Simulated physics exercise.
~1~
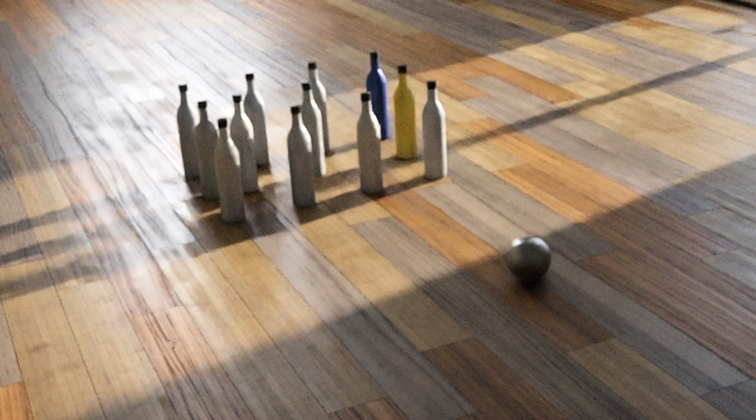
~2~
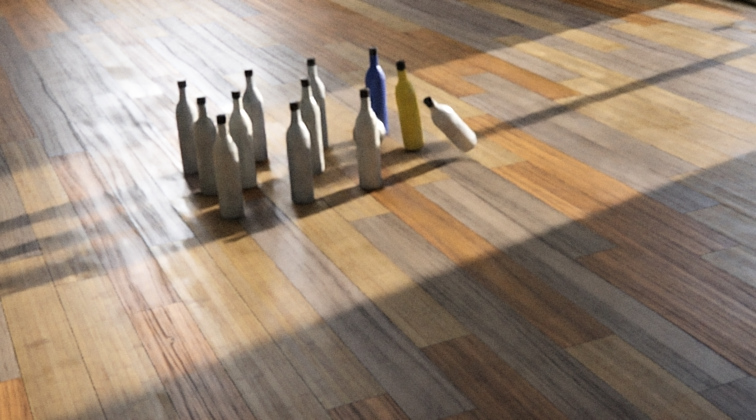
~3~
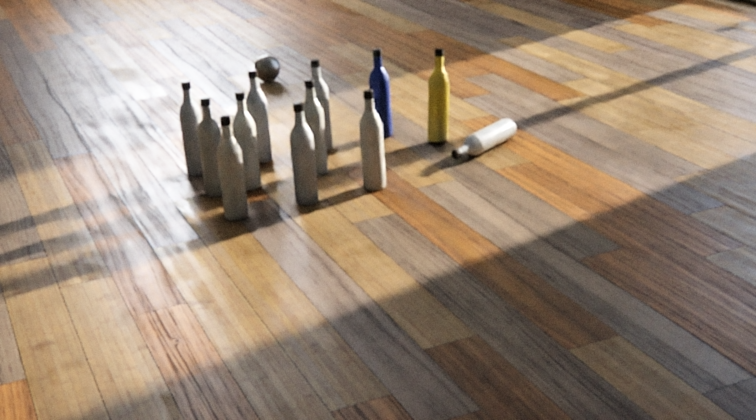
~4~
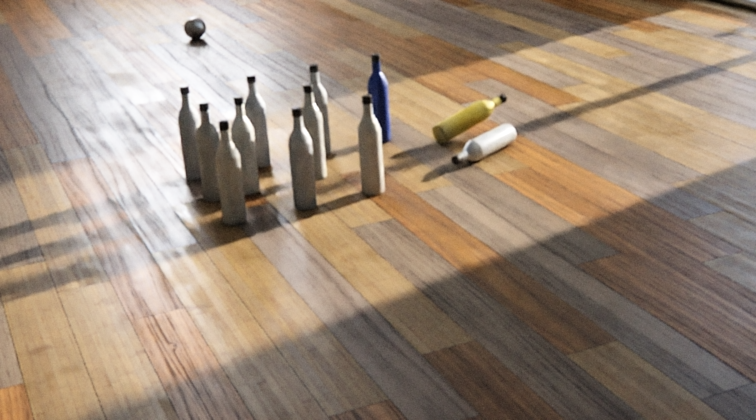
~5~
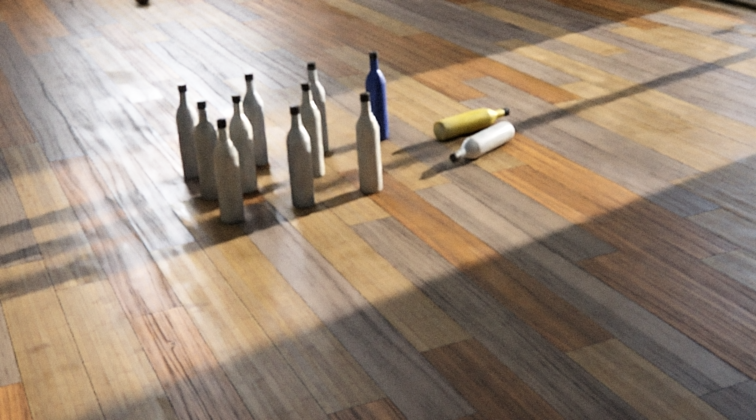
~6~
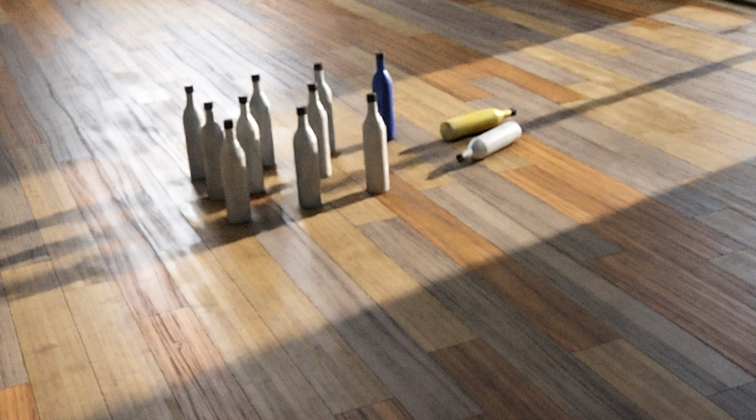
The clip shows a dark metallic ball rolling up and left across a sunlit wooden floor through a group of capped bottles, toppling a white one and then the yellow one at the right. The ball rolls out of view, leaving both lying flat while the blue bottle and the others stand.
